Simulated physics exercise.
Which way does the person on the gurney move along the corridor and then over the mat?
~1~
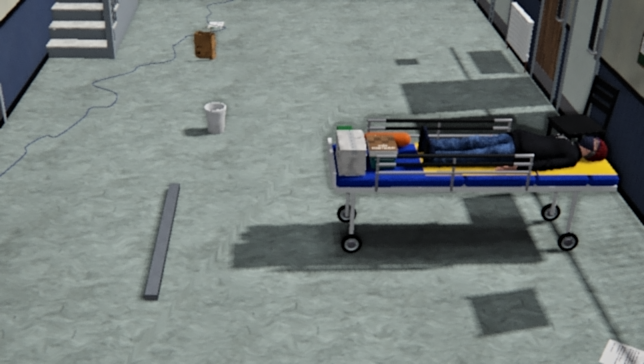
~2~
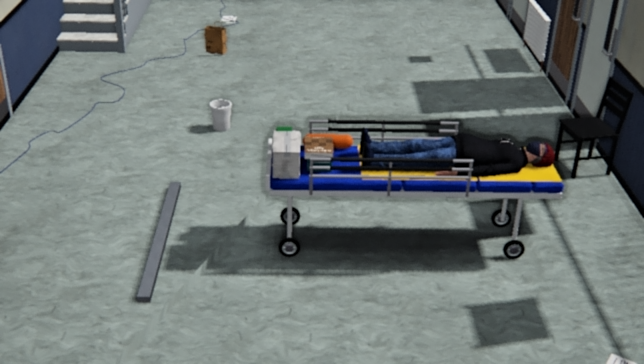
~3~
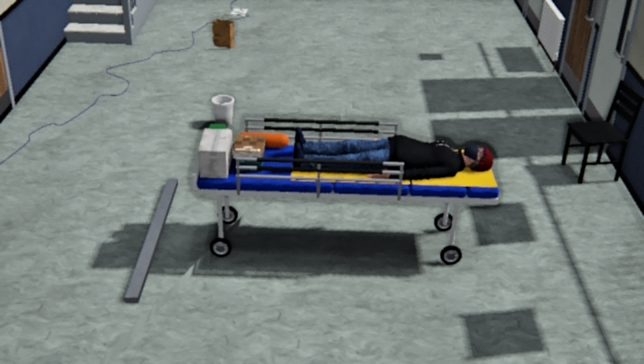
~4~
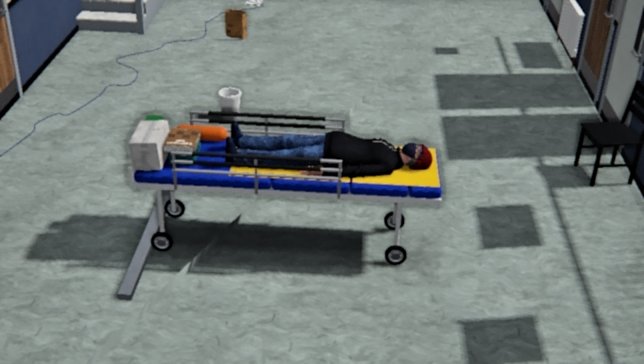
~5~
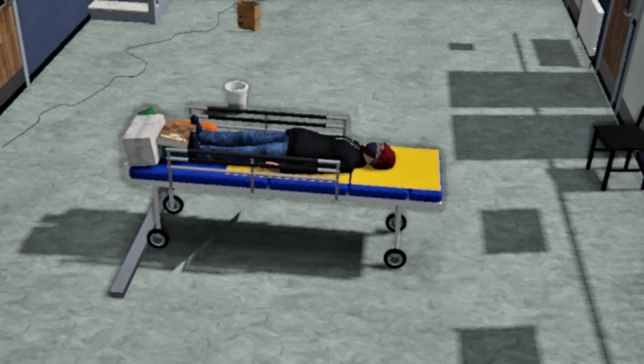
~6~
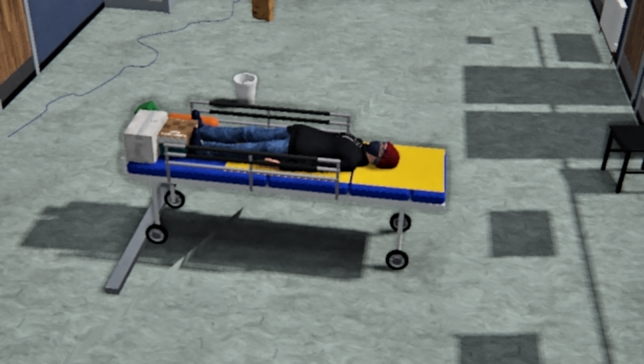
The person moves to the left, feet first, carried that way by the gurney and then sliding a little further left on the mat once it stops.
